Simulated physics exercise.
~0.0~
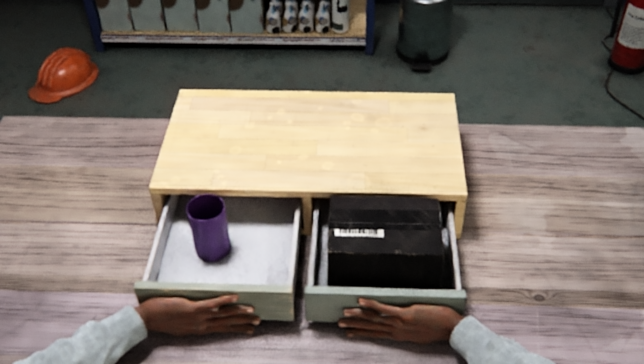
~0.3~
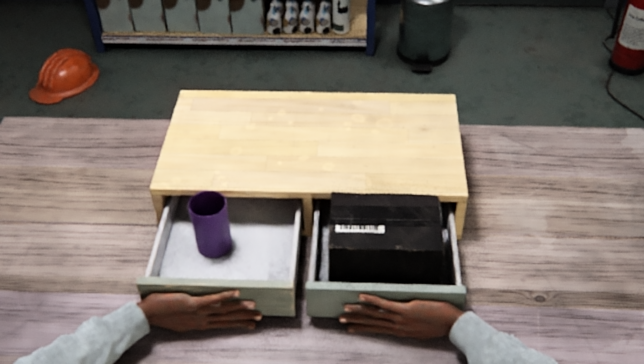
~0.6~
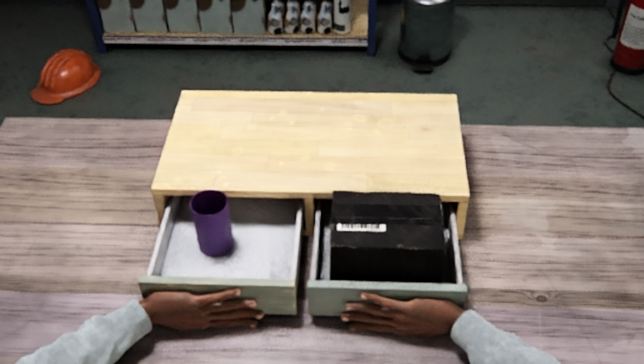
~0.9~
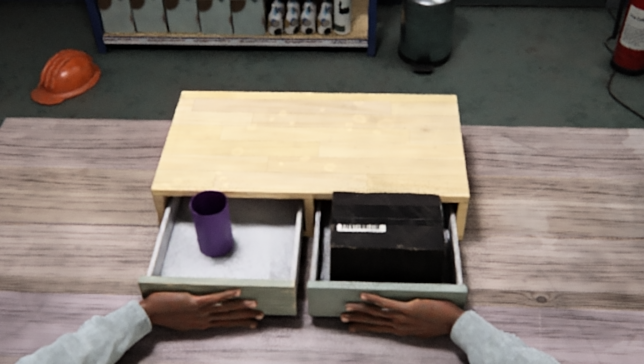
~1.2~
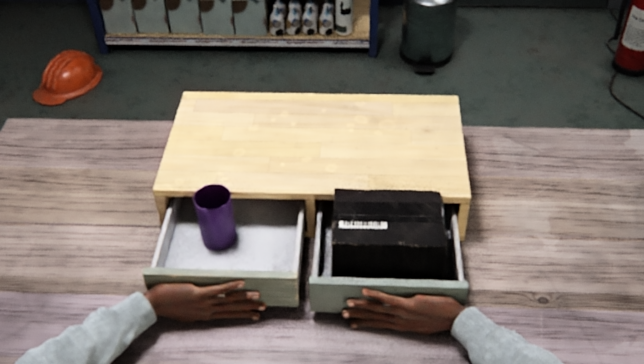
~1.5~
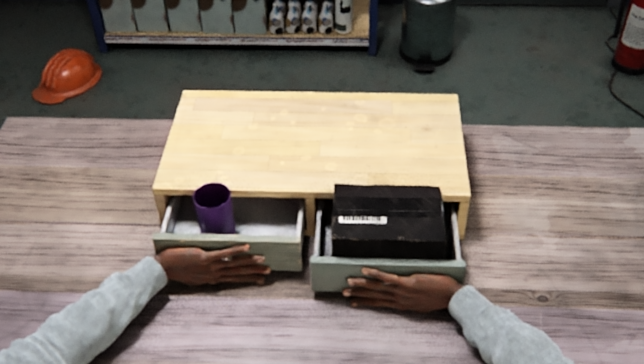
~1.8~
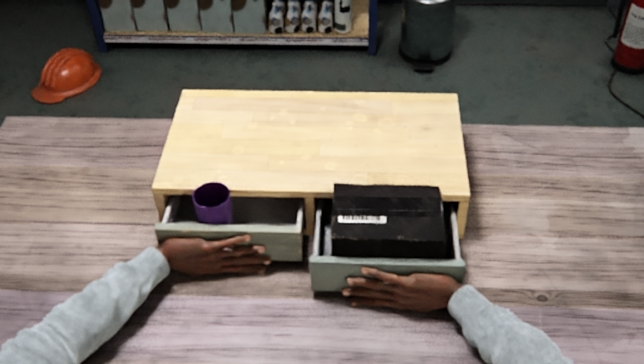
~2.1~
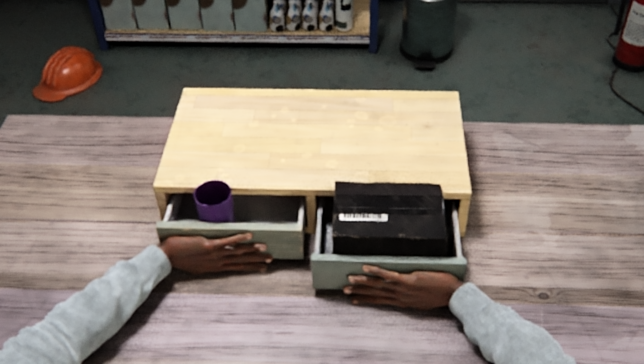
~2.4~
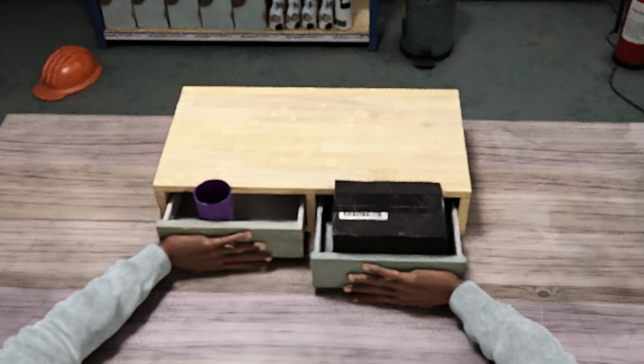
Two hands pushed the open drawers of a low wooden cabinet inward, the left holding an upright purple beaker and the right a black box, but both stopped partway and stayed ajar, with the right one sticking out farther.
